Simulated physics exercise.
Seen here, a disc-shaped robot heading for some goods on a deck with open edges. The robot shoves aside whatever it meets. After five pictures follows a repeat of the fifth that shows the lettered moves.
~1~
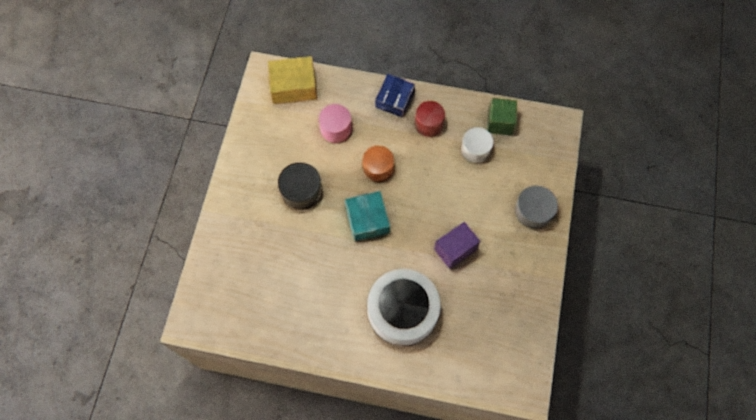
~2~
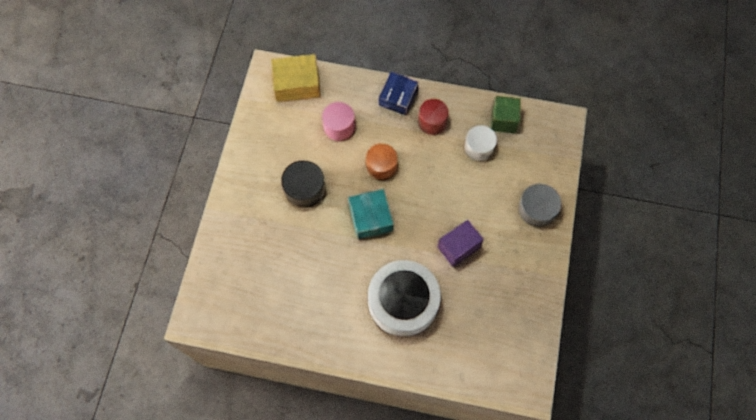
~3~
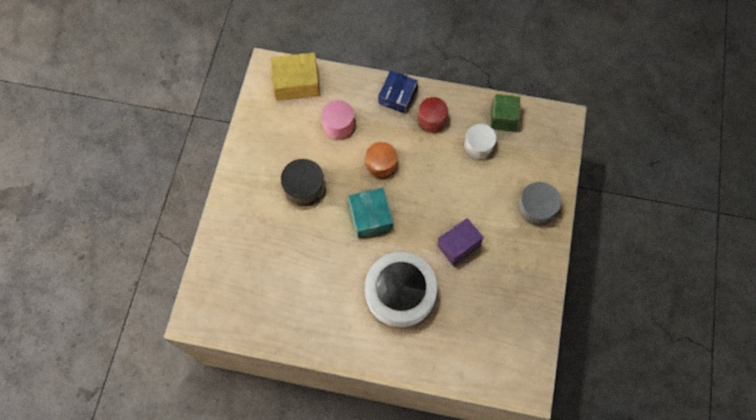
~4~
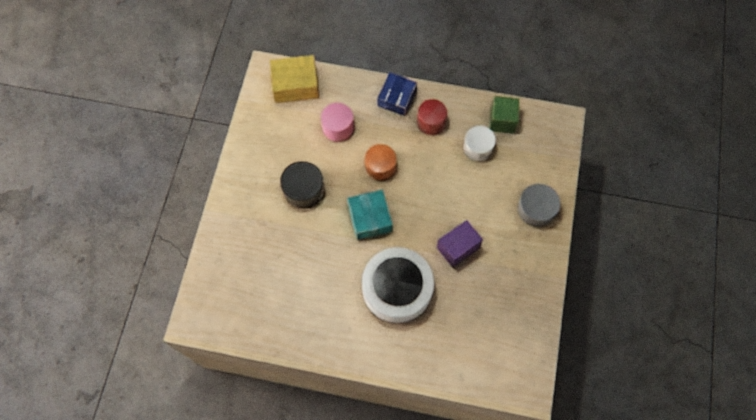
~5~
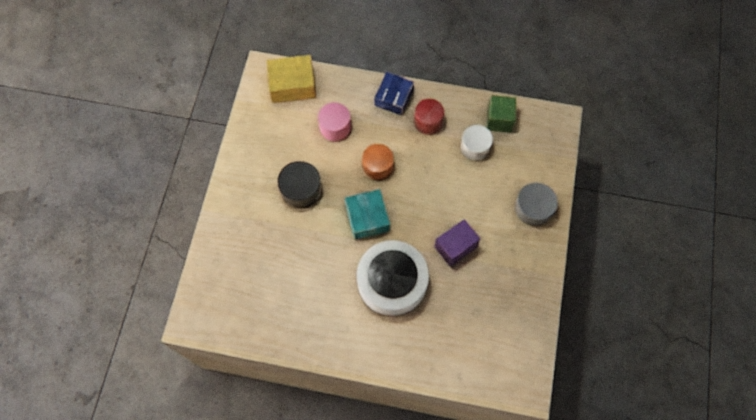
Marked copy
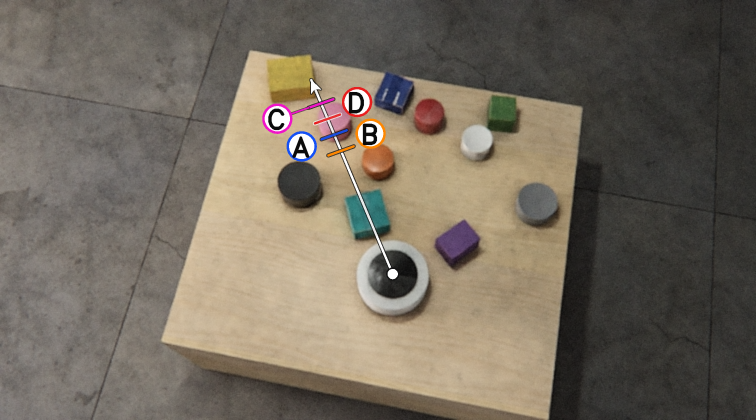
On a wooden deck, a round robot moves slowly up and slightly left toward a turquoise box.
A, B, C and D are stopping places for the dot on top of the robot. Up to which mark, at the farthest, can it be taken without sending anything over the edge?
It can go as far as A.
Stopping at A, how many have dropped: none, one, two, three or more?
By then, none.
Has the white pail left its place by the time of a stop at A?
No.
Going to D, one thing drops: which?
It is the pink canister.
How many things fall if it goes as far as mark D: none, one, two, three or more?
One.
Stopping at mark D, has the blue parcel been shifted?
No.
On the marked copy, A at (334, 135); B at (341, 151); C at (321, 103); D at (328, 119); the arrow from (393, 274) to (311, 80); the white dot at (393, 274).
With A. Early on, robot (370, 226); turquoise box (351, 181); blue parcel (394, 94).
Further on, robot (350, 176); pink canister (328, 102); turquoise box (333, 134).
At the end, robot (335, 141); pink canister (328, 67); yellow crate (288, 74); nothing has fallen.
As for the rest, B is safe but short; C drops the pink canister; D drops the pink canister.
